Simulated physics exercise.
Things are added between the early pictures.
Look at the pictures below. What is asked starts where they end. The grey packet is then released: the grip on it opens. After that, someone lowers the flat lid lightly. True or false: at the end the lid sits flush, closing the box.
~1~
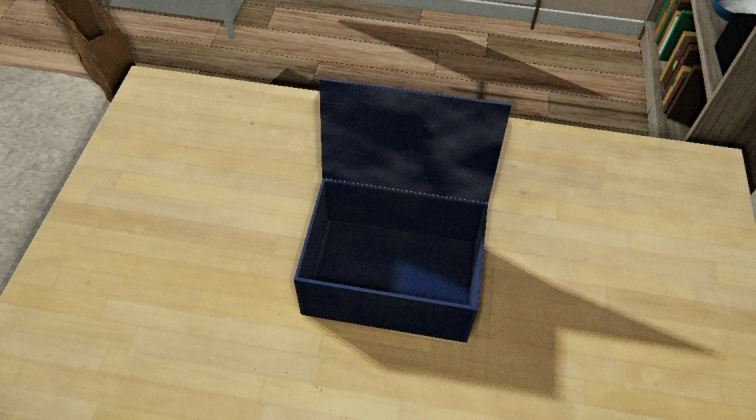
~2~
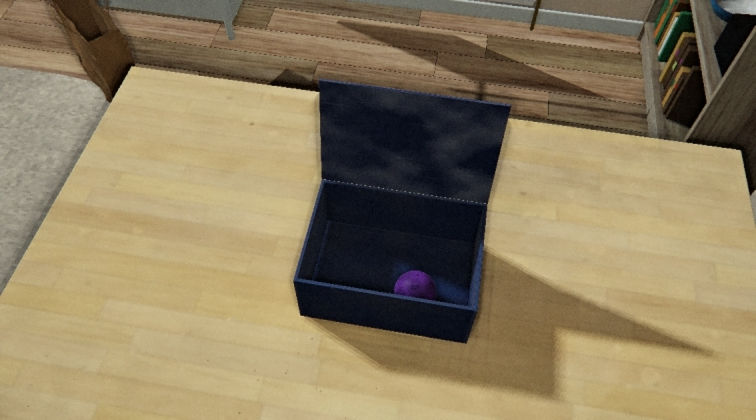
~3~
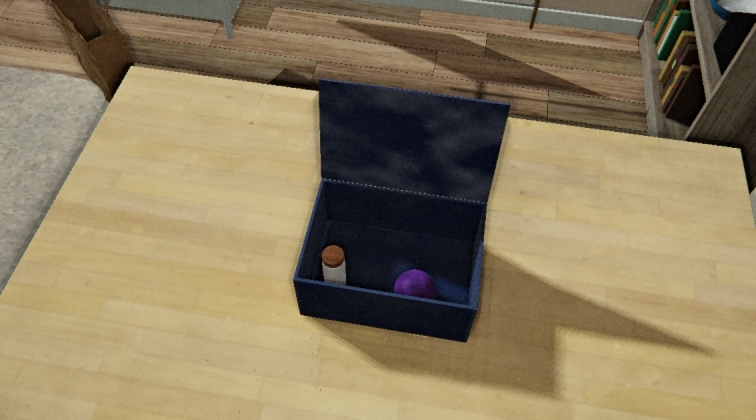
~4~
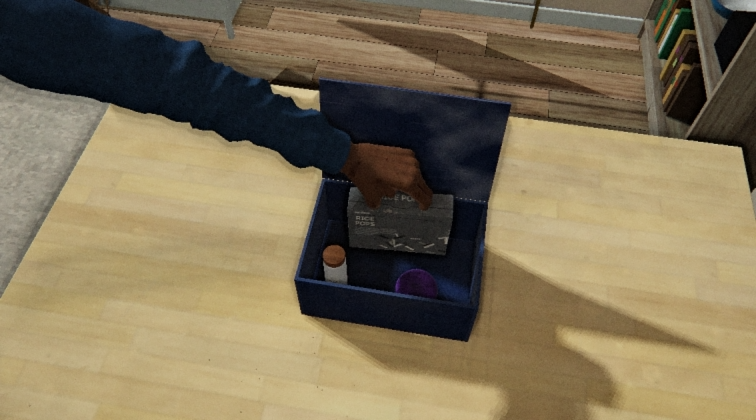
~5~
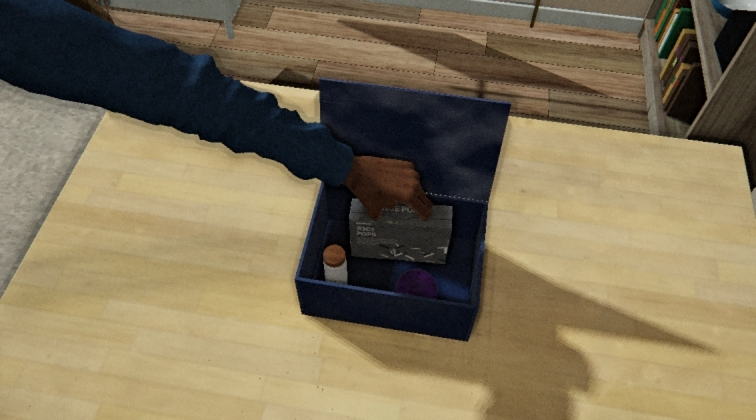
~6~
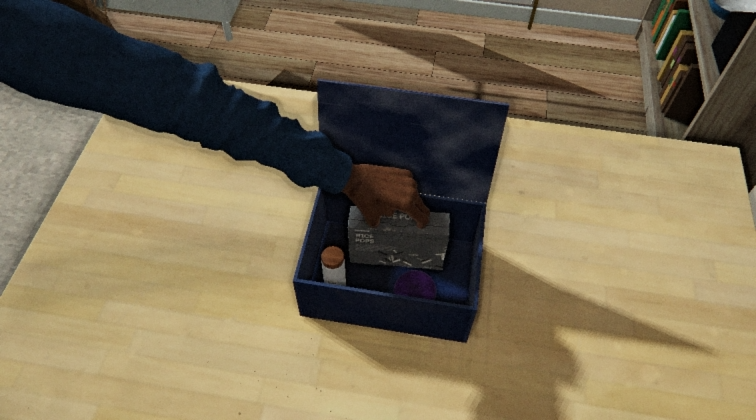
True.
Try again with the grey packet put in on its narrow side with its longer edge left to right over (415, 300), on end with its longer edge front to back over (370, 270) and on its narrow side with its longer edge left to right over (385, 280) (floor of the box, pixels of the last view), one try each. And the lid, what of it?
First try: No gap; second try: A gap remains; third try: No gap.
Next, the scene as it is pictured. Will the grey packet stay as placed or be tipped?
In the end, it keeps its orientation.
Then, 0.40 s past the last view, grey packet displaced a little near (406, 248); purple ball displaced a little.
Then, 1.50 s past the last view, lid 71° above the rim; grey packet displaced a little near (406, 248); purple ball displaced a little.
Then, 1.70 s past the last view, lid 48° above the rim; grey packet displaced a little near (406, 248); purple ball displaced a little.
Then, 1.90 s past the last view, lid 16° above the rim; grey packet displaced a little near (406, 248); purple ball displaced a little.
Finally, lid shut; moved from the start, grey packet; the other 2 still in place. Final places as the last picture's camera would see them, grey packet near (406, 248).
